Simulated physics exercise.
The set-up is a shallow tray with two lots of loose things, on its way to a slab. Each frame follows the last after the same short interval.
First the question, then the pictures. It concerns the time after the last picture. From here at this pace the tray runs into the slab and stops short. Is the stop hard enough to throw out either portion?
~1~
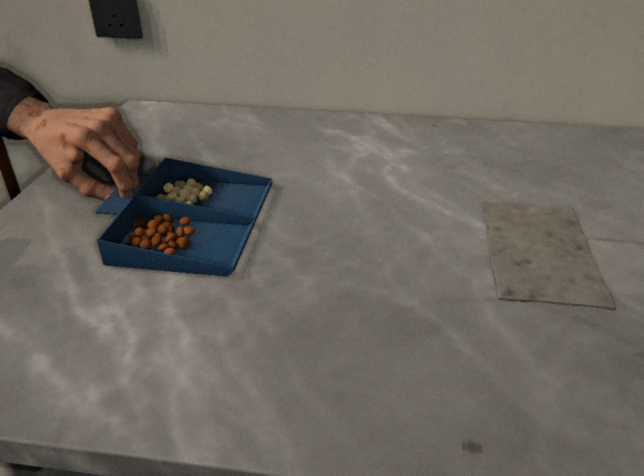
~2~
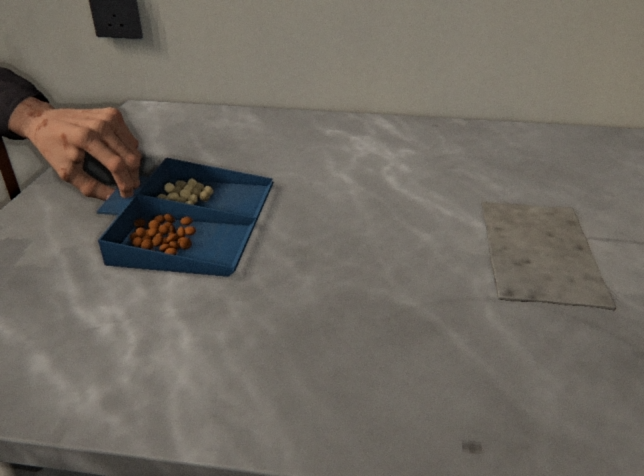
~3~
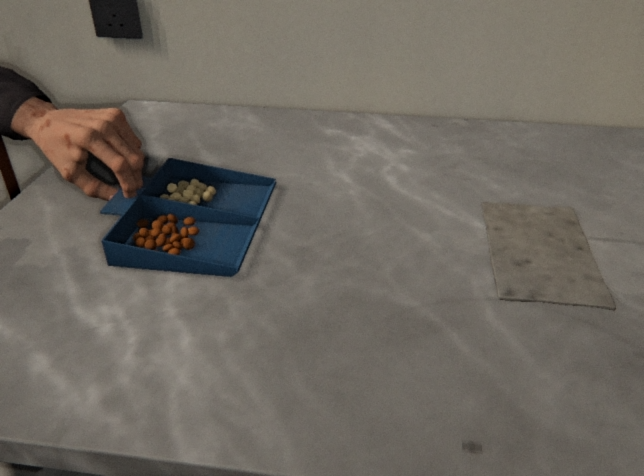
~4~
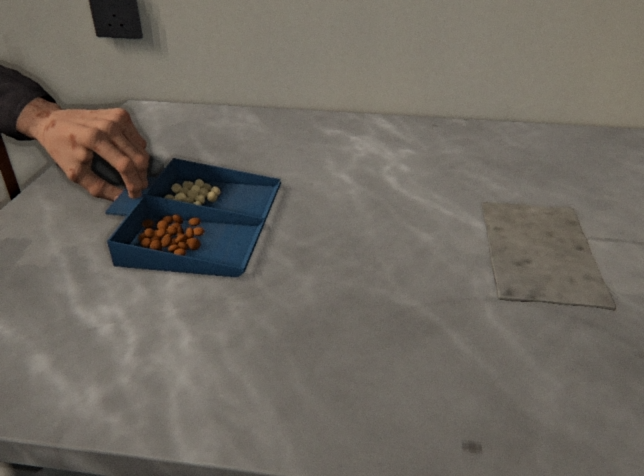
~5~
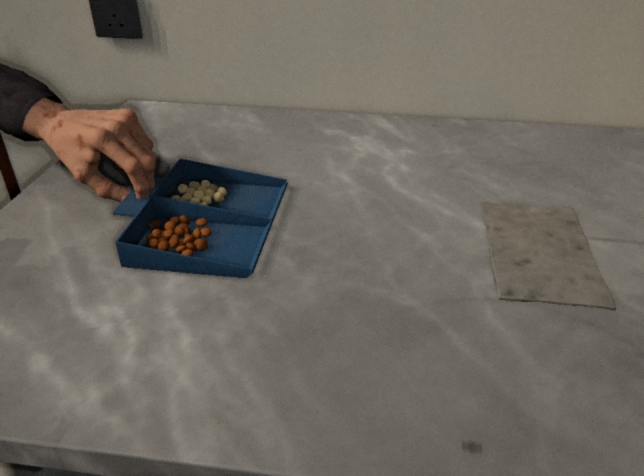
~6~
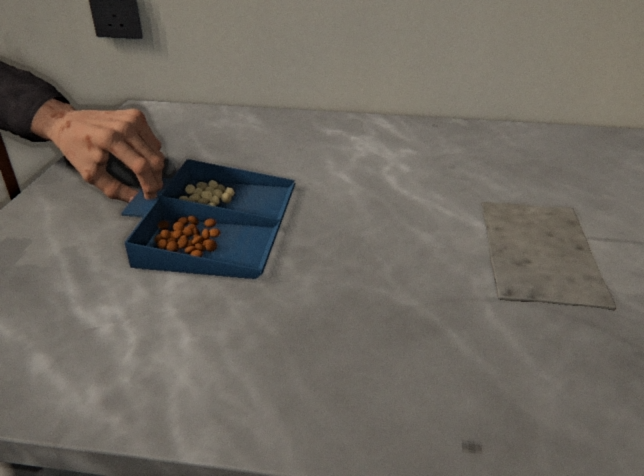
The front portion stays put; the back portion stays put.
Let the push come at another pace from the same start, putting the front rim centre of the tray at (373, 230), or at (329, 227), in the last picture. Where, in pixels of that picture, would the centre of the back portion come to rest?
I'd put it around (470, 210) on the first run and around (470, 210) on the second.
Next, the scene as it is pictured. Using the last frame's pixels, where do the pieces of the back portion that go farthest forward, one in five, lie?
Close to (430, 214), I reckon.
Then, 0.60 s past the last view, tray still sliding, front rim near (377, 230); front portion all inside; back portion all inside.
Then, 1.30 s past the last view, tray stopped at the slab; front portion all inside; back portion all inside.
Then, 1.51 s past the last view, tray stopped at the slab; front portion all inside; back portion all inside, moved towards the front rim.
Finally, tray stopped at the slab; front portion all inside; back portion all inside, moved towards the front rim.
